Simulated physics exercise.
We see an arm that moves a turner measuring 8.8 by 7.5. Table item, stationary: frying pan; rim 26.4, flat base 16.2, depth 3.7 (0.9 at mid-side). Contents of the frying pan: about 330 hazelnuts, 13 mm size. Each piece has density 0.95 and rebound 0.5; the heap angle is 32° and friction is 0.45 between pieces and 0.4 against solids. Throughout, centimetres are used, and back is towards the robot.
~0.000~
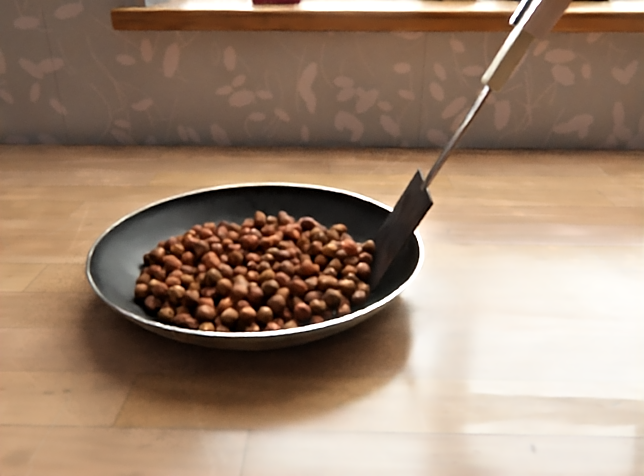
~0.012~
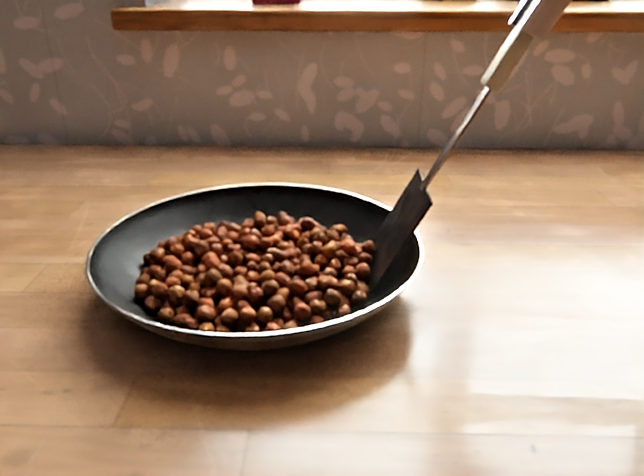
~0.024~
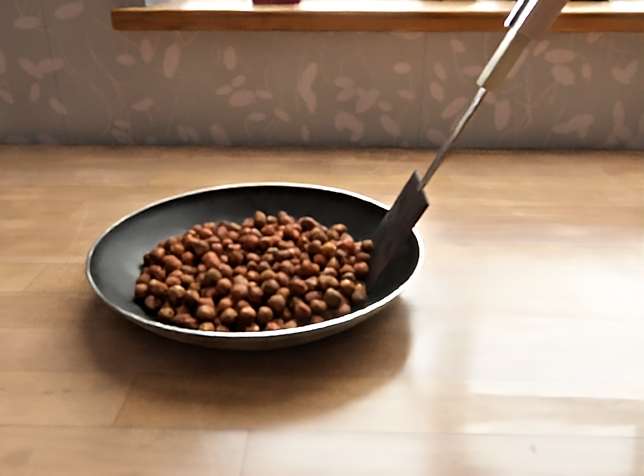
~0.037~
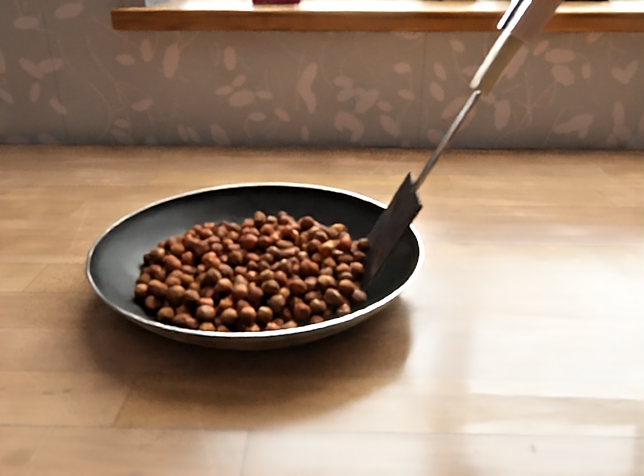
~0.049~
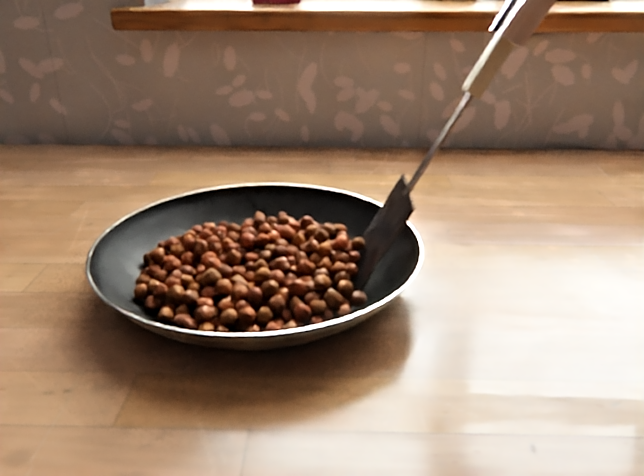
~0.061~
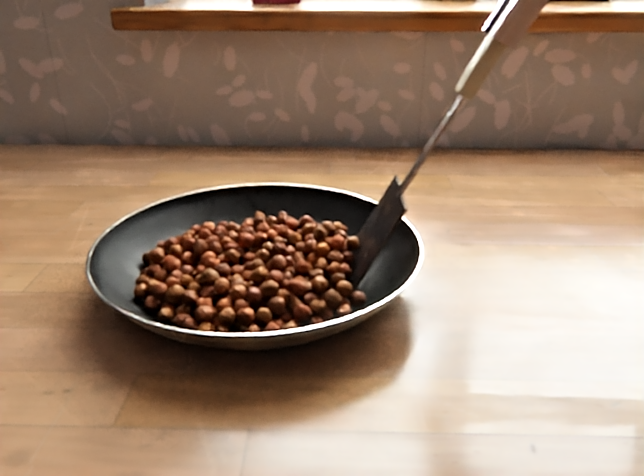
A metal turner, slanting down into a black frying pan of hazelnuts on a wooden countertop, moved slowly a short way left toward the pile, while the pan stayed put and the nuts barely shifted.
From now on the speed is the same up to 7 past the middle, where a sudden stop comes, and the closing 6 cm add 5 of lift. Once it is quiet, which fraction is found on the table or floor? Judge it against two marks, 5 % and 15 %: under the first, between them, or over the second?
Under the first, so below 5 %.
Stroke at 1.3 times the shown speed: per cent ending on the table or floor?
That comes to some 5 per cent, roughly.
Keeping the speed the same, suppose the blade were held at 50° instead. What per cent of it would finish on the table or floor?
Somewhere around 0 per cent would end on the table or floor.
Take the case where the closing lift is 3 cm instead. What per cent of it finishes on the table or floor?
Some 0 in a hundred.
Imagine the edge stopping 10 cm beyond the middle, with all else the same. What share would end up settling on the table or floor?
It would come to roughly 15 percent.
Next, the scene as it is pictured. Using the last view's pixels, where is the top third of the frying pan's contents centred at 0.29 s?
It is centred at roughly (187, 247).
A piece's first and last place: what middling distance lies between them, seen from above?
Some 3 cm.
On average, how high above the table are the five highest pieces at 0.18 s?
I'd put them at about 4 centimetres above the table.
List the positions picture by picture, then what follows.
The first picture shows turner top edge at (426, 184), sloping 62°; upper third of the load around (265, 257), from x 140 to 370, top at y 215; 333 in the frying pan.
The second picture shows turner top edge at (425, 184), sloping 62°; upper third of the load around (265, 257), from x 140 to 370, top at y 215.
The third picture shows turner top edge at (422, 186), sloping 62°; upper third of the load around (266, 259), from x 140 to 365, top at y 215.
The fourth picture shows turner top edge at (416, 188), sloping 62°; upper third of the load around (266, 259), from x 140 to 365, top at y 215.
The fifth picture shows turner top edge at (408, 190), sloping 62°; upper third of the load around (270, 258), from x 140 to 360, top at y 215.
The sixth picture shows turner top edge at (401, 191), sloping 62°; upper third of the load around (264, 258), from x 140 to 360, top at y 215; 333 in the frying pan.
After 0.18 s, sloping 62°, highest piece 4 above the table; 333 in the frying pan.
After 0.29 s, sloping 62°, highest piece 5 above the table; 333 in the frying pan.
After 0.55 s, sloping 62°, highest piece 5 above the table; 331 in the frying pan, 2 on the table or floor.
After 1.60 s, sloping 62°, highest piece 5 above the table; 331 in the frying pan, 2 on the table or floor.
At rest, 331 in the frying pan, 2 on the table or floor. That is 1 % on the table or floor.
